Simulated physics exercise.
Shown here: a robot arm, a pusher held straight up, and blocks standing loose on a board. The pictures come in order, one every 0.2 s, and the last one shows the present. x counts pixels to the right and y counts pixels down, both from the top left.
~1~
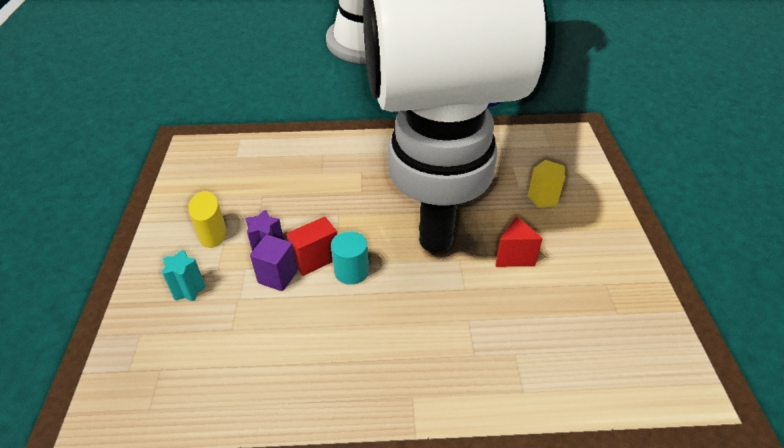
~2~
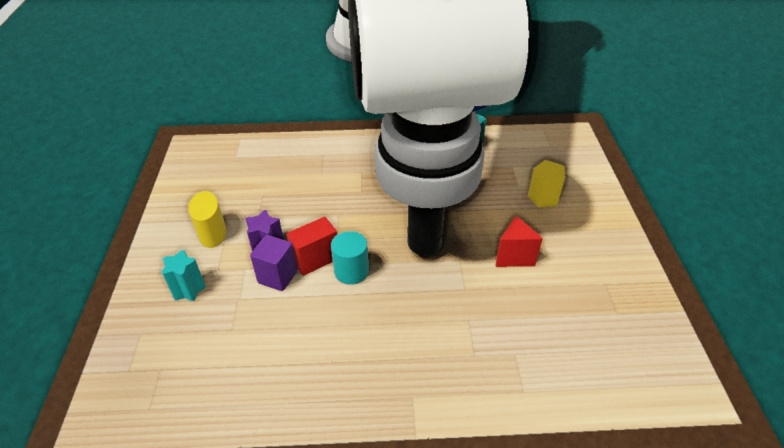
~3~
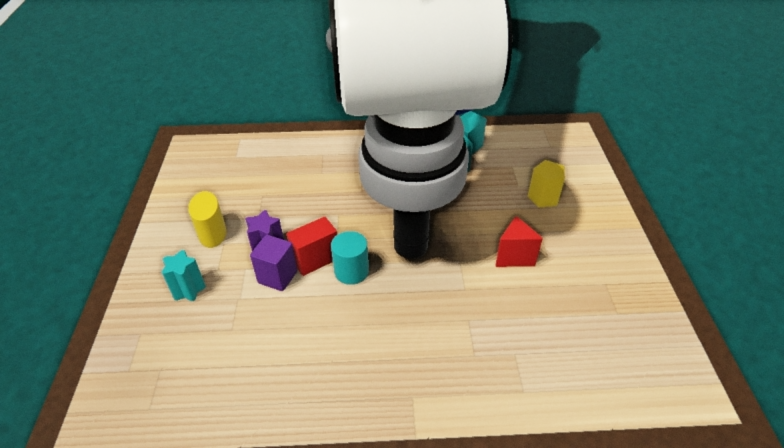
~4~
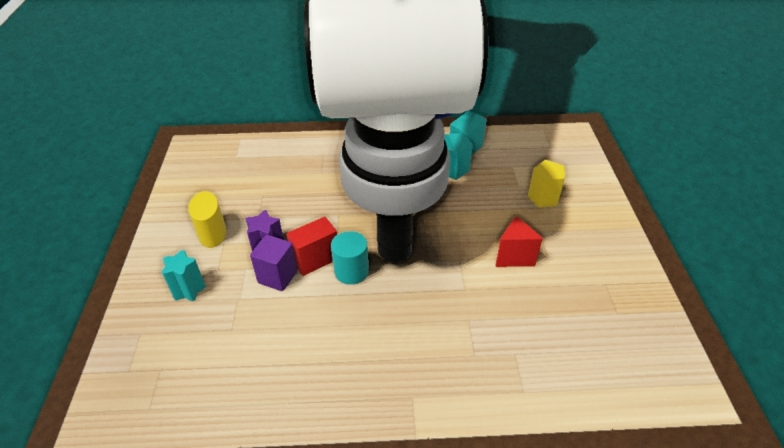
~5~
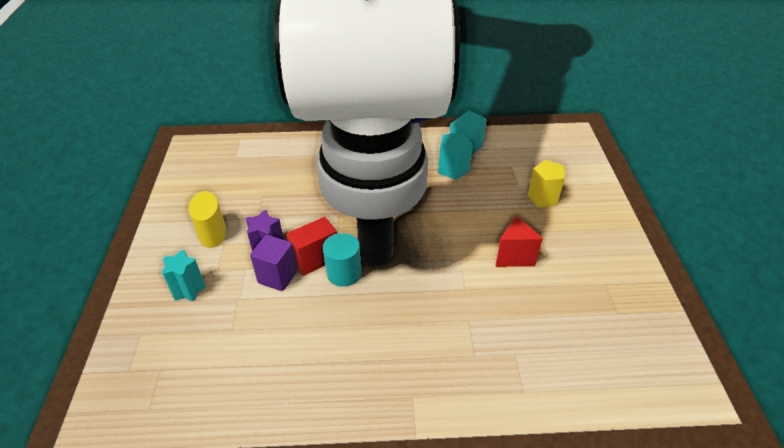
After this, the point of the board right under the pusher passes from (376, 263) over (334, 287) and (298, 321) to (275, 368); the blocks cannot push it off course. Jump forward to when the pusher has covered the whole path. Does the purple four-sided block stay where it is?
It seems not.
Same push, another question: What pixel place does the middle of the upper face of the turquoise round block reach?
The centre of its top face lies at (265, 274).
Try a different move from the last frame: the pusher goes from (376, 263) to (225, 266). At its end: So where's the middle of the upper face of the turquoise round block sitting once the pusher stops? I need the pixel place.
The turquoise round block ends near (293, 265).
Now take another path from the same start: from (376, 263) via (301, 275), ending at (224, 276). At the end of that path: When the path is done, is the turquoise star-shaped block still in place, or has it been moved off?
That one moves away.
On the path given first. One third of the way, pusher at (333, 278); purple four-sided block at (267, 248); turquoise round block at (293, 263).
Two thirds of the way, pusher at (296, 312); purple four-sided block at (259, 247), turned 30° clockwise; turquoise round block at (265, 274).
At the end, pusher at (272, 359); purple four-sided block at (259, 247), turned 30° clockwise; red rectangular block in place; turquoise round block at (265, 274).
